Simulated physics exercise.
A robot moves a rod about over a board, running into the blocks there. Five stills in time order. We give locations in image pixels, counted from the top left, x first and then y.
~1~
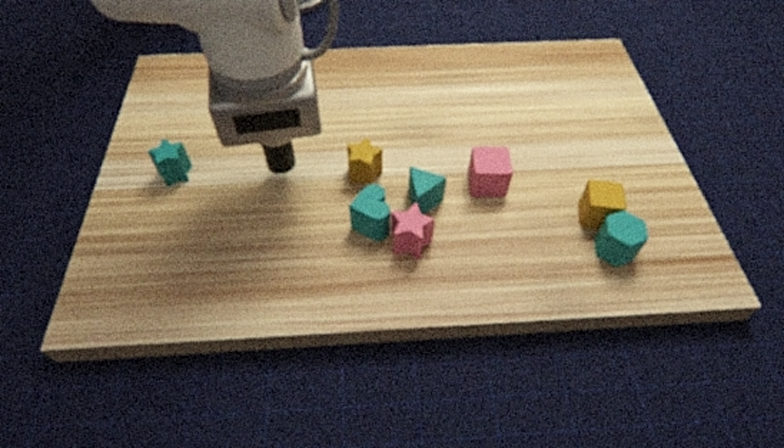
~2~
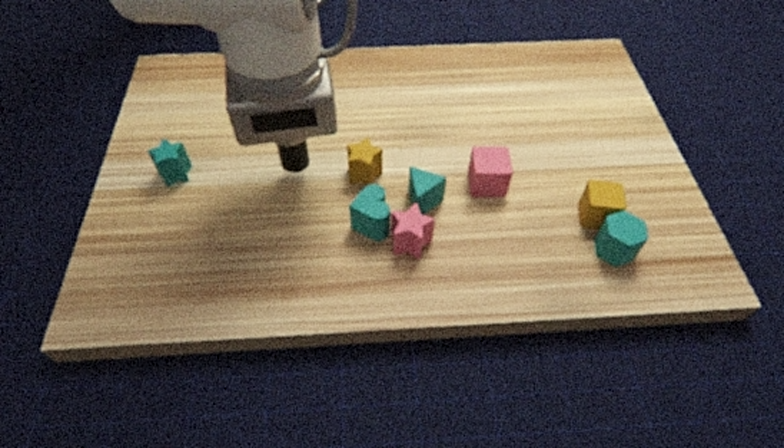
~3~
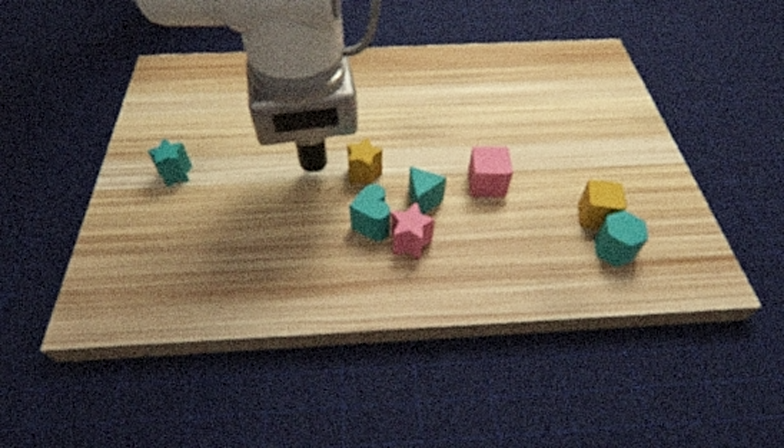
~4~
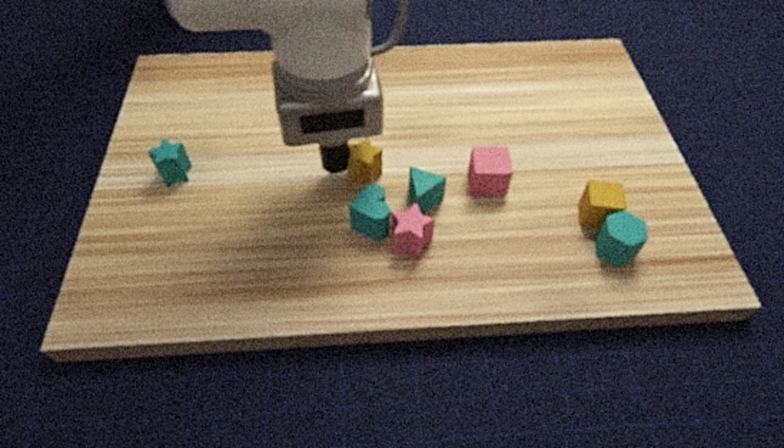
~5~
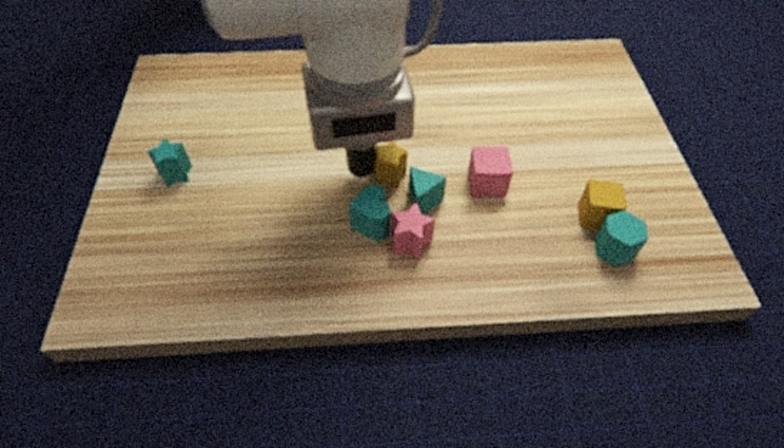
On a wooden board scattered with turquoise, yellow and pink blocks, a robot arm moves its dark rod rightward from near the turquoise star, reaches the yellow star block and pushes it a short way to the right.
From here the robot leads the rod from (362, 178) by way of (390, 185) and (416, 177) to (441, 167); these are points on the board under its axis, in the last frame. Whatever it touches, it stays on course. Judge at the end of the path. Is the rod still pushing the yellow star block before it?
It seems so.
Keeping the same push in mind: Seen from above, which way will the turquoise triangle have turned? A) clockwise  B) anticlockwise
Answer: A.
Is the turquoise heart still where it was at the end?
Yes
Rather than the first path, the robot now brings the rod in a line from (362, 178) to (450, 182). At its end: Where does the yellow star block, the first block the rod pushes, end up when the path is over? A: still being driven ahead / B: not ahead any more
A: Still being driven ahead.
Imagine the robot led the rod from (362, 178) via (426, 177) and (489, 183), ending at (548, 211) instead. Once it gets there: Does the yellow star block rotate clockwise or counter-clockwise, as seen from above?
That block twists counter-clockwise.
The first path, step by step. Halfway along, rod at (405, 170); yellow star block at (430, 150), turned 15° anticlockwise; turquoise triangle at (429, 180), turned 15° clockwise.
At the end, rod at (443, 155); turquoise heart not moved; yellow star block at (468, 135), turned 20° anticlockwise; turquoise triangle at (432, 179), turned 35° clockwise; pink four-sided block at (498, 158), turned 20° clockwise.
